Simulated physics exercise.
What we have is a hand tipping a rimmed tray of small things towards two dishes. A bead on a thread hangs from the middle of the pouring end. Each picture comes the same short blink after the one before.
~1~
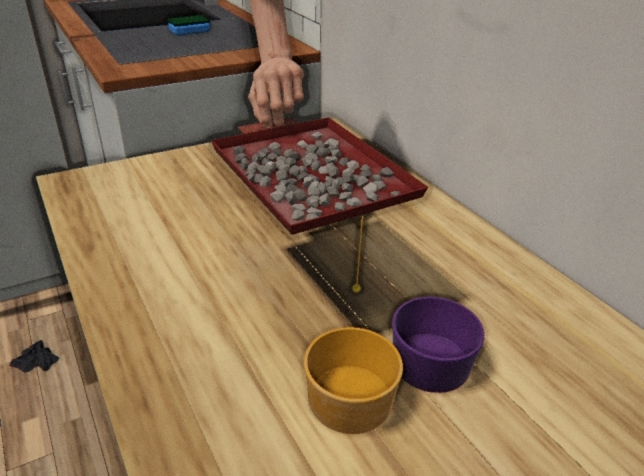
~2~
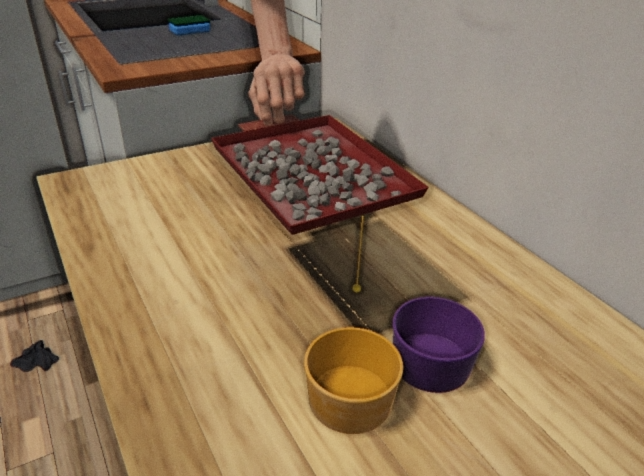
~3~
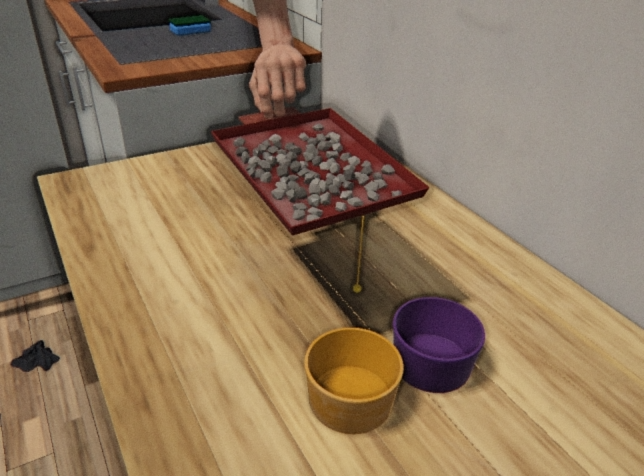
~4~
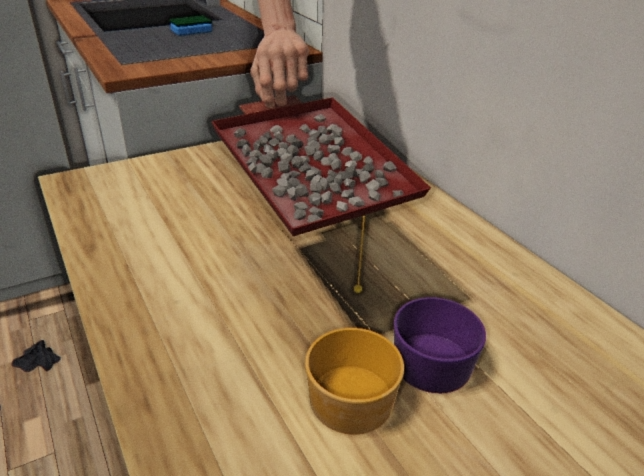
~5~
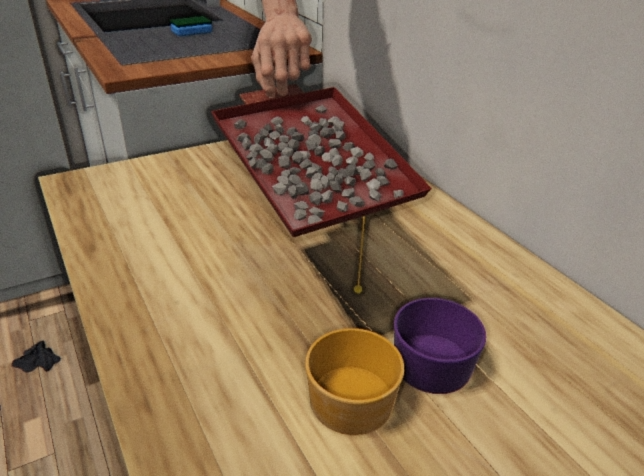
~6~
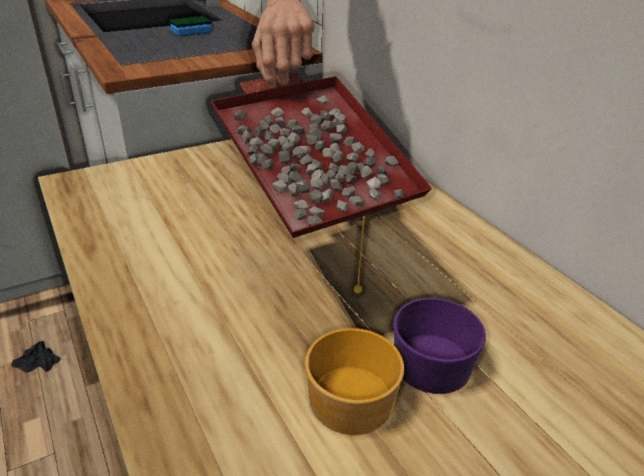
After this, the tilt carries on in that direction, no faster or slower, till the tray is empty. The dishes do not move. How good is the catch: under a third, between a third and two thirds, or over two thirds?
The two hold from one third to two thirds of the load.
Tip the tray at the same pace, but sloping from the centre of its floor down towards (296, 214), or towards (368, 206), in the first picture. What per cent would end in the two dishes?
About 0 and 40 per cent.
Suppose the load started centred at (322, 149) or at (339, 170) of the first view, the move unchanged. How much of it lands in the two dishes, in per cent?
About 60 and 50 per cent.
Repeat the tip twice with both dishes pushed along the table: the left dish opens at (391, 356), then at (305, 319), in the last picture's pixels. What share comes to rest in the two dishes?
About 20 and 40 per cent.
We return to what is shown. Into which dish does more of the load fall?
More ends in the left-hand dish.
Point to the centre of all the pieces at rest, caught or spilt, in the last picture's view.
Near (357, 378).
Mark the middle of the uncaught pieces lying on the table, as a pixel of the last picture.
Roughly at (332, 339).
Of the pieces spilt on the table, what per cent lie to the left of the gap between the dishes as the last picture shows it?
About 90 per cent.
Just after the last frame, tray tipped steeply; every one on the tray.
A moment on, tray tipped right over; roughly a third on the tray; roughly a quarter in the left dish; just a few in the right dish; about a tenth outside both; roughly a third in the air.
Further on, tray tipped past a quarter turn; roughly a third in the left dish; about a tenth in the right dish; roughly half outside both.
When it is over, tray tipped past a quarter turn; roughly a third in the left dish; about a tenth in the right dish; roughly half outside both.
